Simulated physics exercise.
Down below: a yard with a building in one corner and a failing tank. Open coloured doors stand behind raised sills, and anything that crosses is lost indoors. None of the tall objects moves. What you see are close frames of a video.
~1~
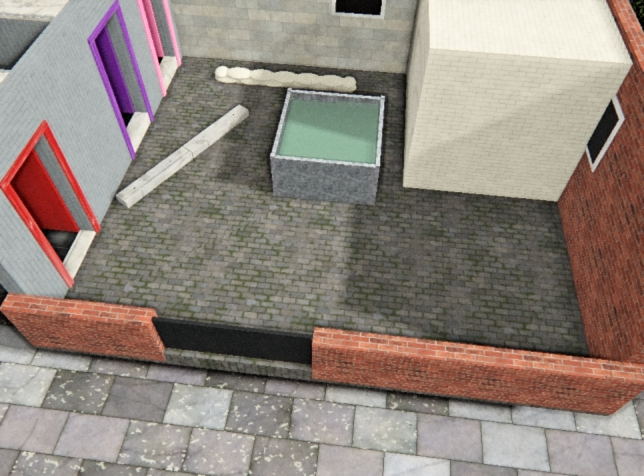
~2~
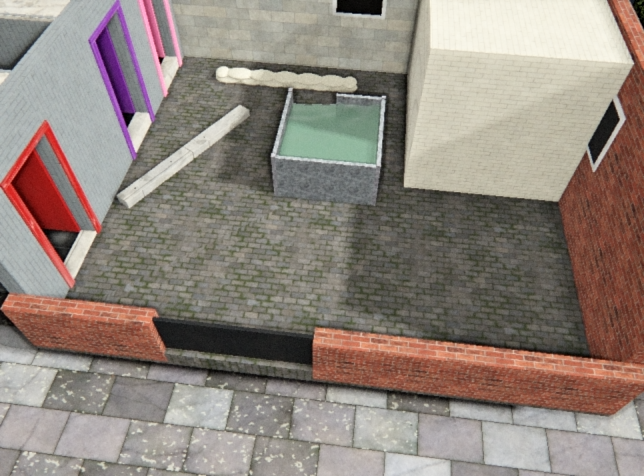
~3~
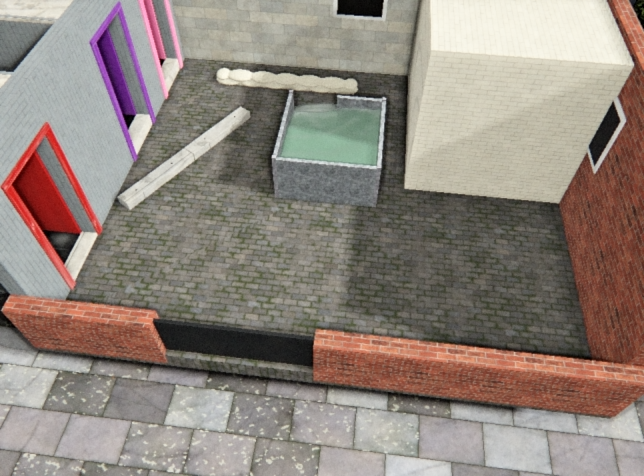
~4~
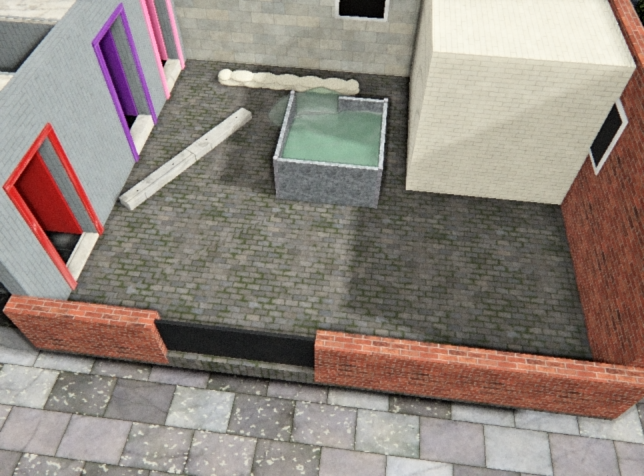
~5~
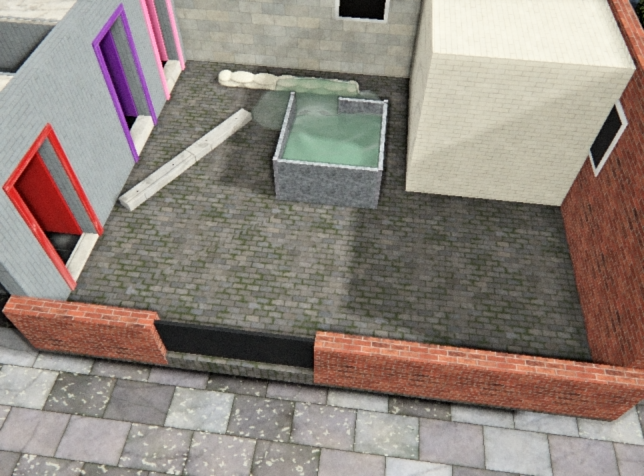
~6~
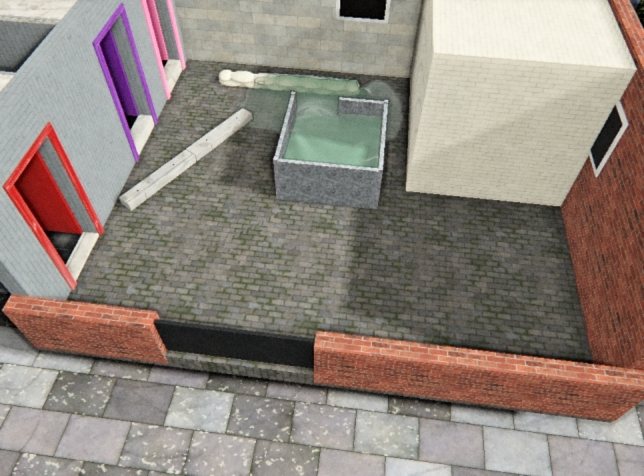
A paved yard with a cream building in its back right corner is seen from high above, through a view that barely shifts. Red, purple and pink open doorways line the grey left wall, red brick walls stand in front and at right, and two pale lengths of stone lie near a grey tank of green water. The tank's far side opens, and water pours out, spreading behind it around the rear stone.
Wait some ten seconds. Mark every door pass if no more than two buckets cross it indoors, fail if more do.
Marks: Pink door pass, red door pass, purple door pass.
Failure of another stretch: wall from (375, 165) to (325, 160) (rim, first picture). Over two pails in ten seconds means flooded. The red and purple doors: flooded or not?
The red door tops the limit and the purple door falls short.
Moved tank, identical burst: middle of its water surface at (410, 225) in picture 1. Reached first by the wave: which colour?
That's the pink door.
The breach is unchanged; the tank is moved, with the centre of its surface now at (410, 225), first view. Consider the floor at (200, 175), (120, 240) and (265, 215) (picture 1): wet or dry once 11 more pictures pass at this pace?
My reading is missed by the flood first, missed by the flood next and missed by the flood last.
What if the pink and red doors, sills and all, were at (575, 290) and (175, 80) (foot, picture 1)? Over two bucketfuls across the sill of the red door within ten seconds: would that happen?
For the red door, it tops it.
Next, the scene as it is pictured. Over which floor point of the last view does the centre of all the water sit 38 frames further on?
Around pixel (278, 146) of the last picture.
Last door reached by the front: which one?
I pick the door marked red.
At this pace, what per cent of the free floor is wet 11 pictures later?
I reckon 25 per cent or so.
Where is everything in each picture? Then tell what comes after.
The tank at (331, 130) is whole and still, in the first picture.
The front is at a hidden place, out from the gap on the tank's far side, in the second picture.
Water pours out on the tank's far side and has run to a hidden place, in the third picture.
The front is at (352, 98), out from the gap on the tank's far side, in the fourth picture.
The front is at (368, 93), out from the gap on the tank's far side, in the fifth picture.
The front is at (384, 85), out from the gap on the tank's far side, in the sixth picture.
A moment on, water covers 20 % of the floor; the pink door wet at the sill, nothing in, the red door not reached, the purple door not reached.
Next, water covers 25 % of the floor; the pink door under two buckets in, the red door not reached, the purple door wet at the sill, nothing in.
Then, water covers 35 % of the floor; the pink door under two buckets in, the red door wet at the sill, nothing in, the purple door wet at the sill, nothing in.
Later, water covers 65 % of the floor; the pink door under two buckets in, the red door wet at the sill, nothing in, the purple door wet at the sill, nothing in.
In the end, water covers 80 % of the floor; the pink door under two buckets in, the red door wet at the sill, nothing in, the purple door wet at the sill, nothing in.
